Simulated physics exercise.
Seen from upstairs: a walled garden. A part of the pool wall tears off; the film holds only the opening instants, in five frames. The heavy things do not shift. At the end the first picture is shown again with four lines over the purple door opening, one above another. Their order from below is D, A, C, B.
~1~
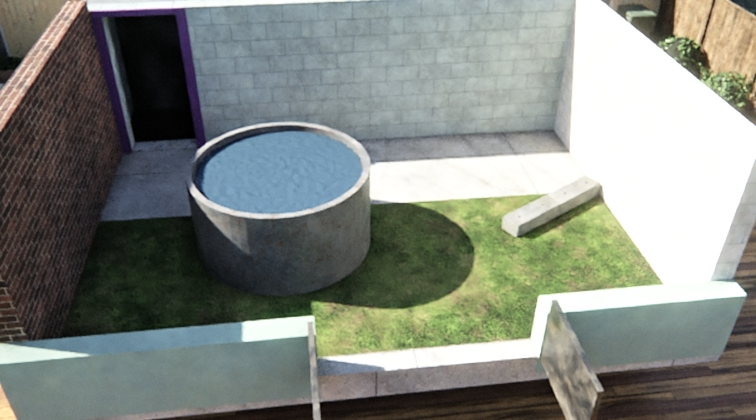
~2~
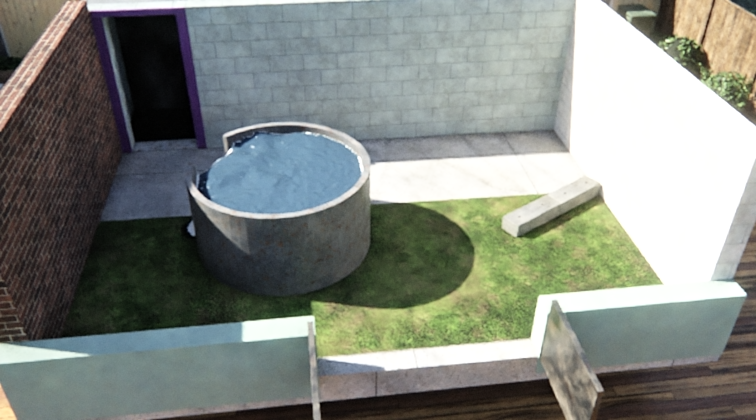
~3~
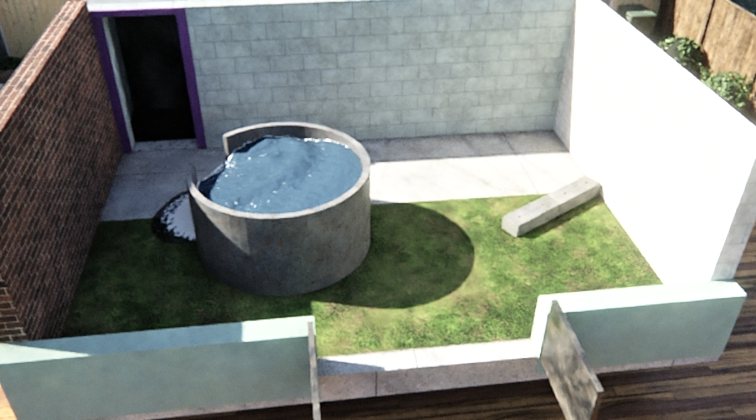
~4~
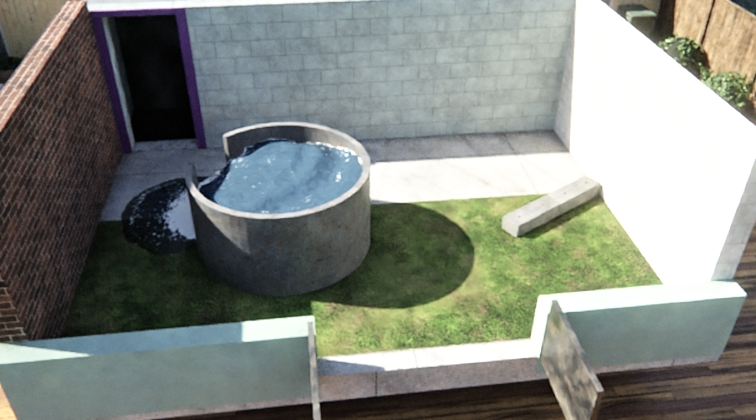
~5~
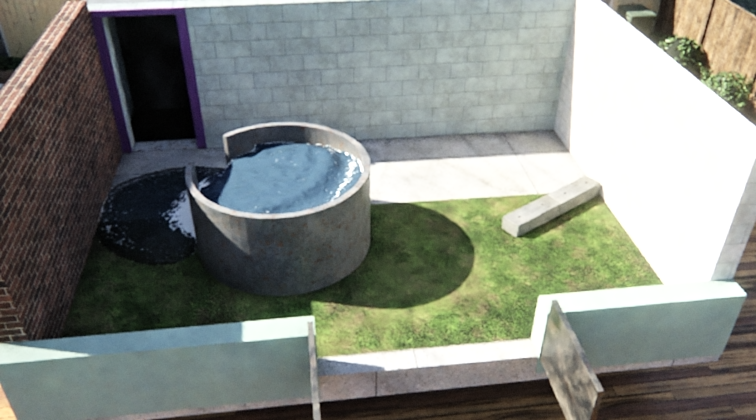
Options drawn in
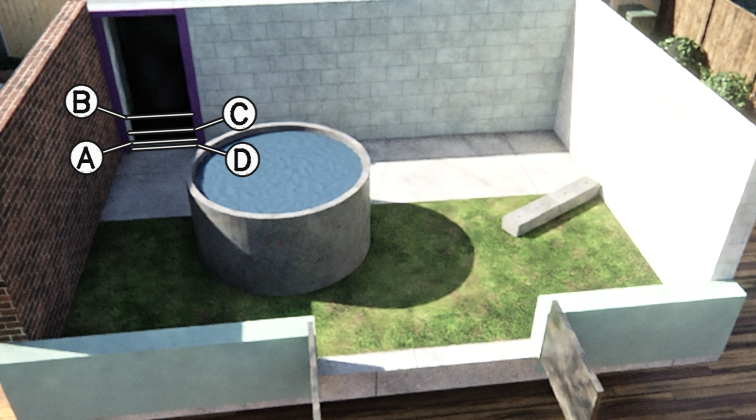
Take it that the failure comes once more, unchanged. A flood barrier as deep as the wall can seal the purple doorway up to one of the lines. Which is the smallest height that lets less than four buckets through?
Take B.
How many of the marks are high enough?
One of them.
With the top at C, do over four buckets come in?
Yes.
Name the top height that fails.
C it is.
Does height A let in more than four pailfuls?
Yes, it does.
On the marked copy, A at (164, 141); B at (159, 115); C at (162, 131); D at (165, 147); from the bottom up D, A, C, B.
With A, dozens of bucketfuls pour in.
With B, a splash gets over, under a bucket.
With C, about 11 bucketfuls get in.
With D, dozens of bucketfuls pour in.
